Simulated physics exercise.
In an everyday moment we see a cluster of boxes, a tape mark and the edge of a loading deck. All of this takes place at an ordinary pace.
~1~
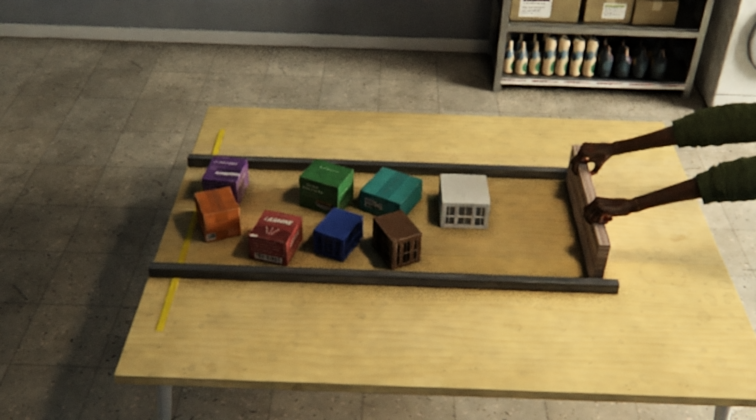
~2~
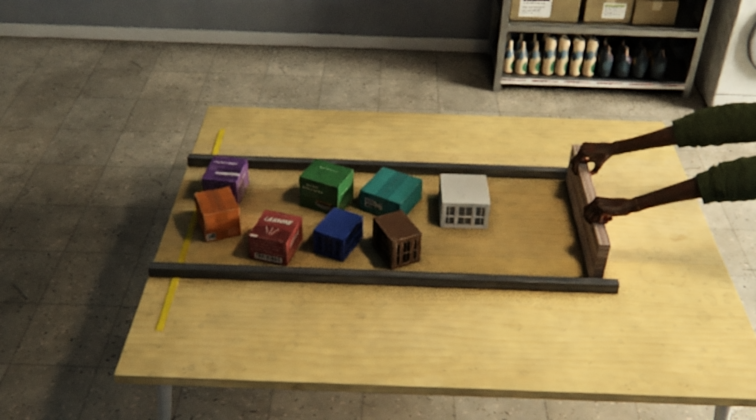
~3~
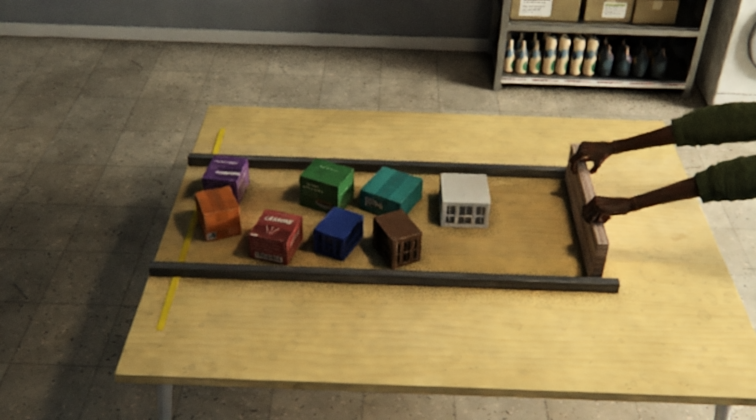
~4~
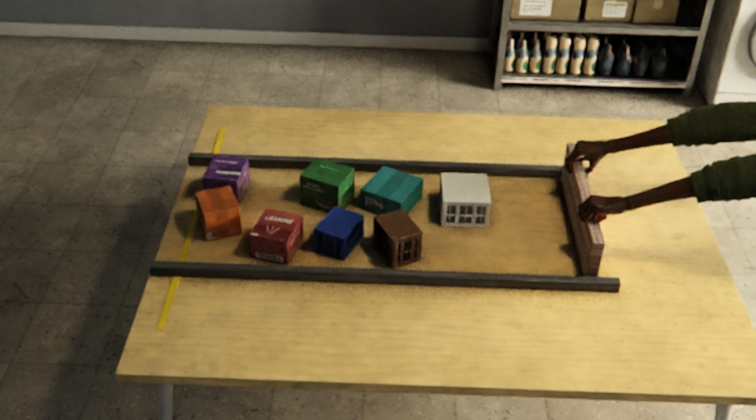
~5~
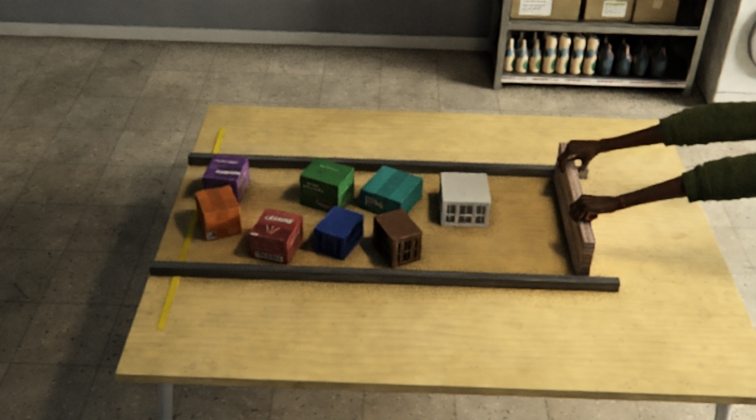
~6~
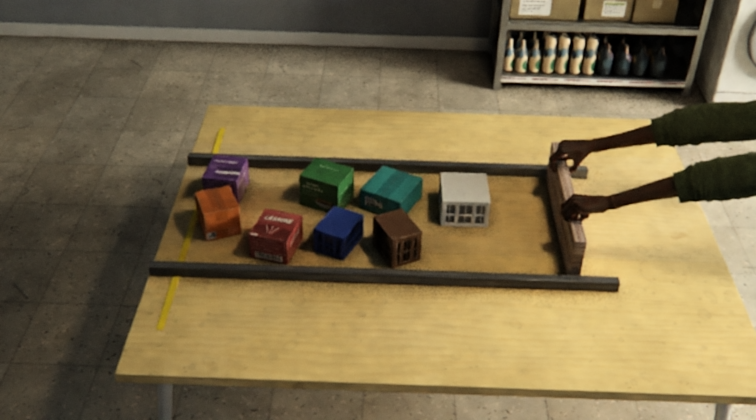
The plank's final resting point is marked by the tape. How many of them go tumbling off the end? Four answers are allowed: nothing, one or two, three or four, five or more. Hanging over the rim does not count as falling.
It ends with four plus at least one more down.
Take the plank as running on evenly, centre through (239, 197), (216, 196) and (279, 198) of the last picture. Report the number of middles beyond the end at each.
Place by place: 5, 6 and 3.
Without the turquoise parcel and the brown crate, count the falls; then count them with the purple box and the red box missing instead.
Count of fallen: 4 / 4.
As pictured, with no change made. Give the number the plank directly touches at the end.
The count in contact is 2.
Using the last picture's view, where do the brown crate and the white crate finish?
About (170, 228), and the other about (176, 189).
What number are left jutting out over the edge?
You'd get 2.
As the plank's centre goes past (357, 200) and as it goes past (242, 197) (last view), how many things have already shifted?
At that stage 7; at the next, 8.
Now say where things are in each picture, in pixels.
In the first picture, purple box (226, 181); orange box (218, 214); red box (276, 237); plank (586, 210); tape (196, 216).
In the second picture, orange box (218, 214); brown crate (397, 239).
In the third picture, red box (276, 237); turquoise parcel (391, 194).
In the fourth picture, purple box (227, 180); green box (327, 187).
In the fifth picture, orange box (218, 213); white crate (464, 199).
In the sixth picture, purple box (226, 180); orange box (218, 213); red box (276, 236); plank (564, 208); tape (196, 214).
Soon after, none off yet; purple box at rest near (226, 180); orange box at rest near (218, 213); red box at rest near (276, 236).
Then, none off yet; purple box moved a little near (207, 179); orange box at rest near (218, 213); red box moved a little near (267, 237).
Further on, one off so far; purple box falling near (168, 276); orange box tipped a little near (149, 211); red box moved well along near (170, 236).
At rest, the number that fall off is five or more; fallen, turquoise parcel, blue crate, green box, red box, orange box and purple box.
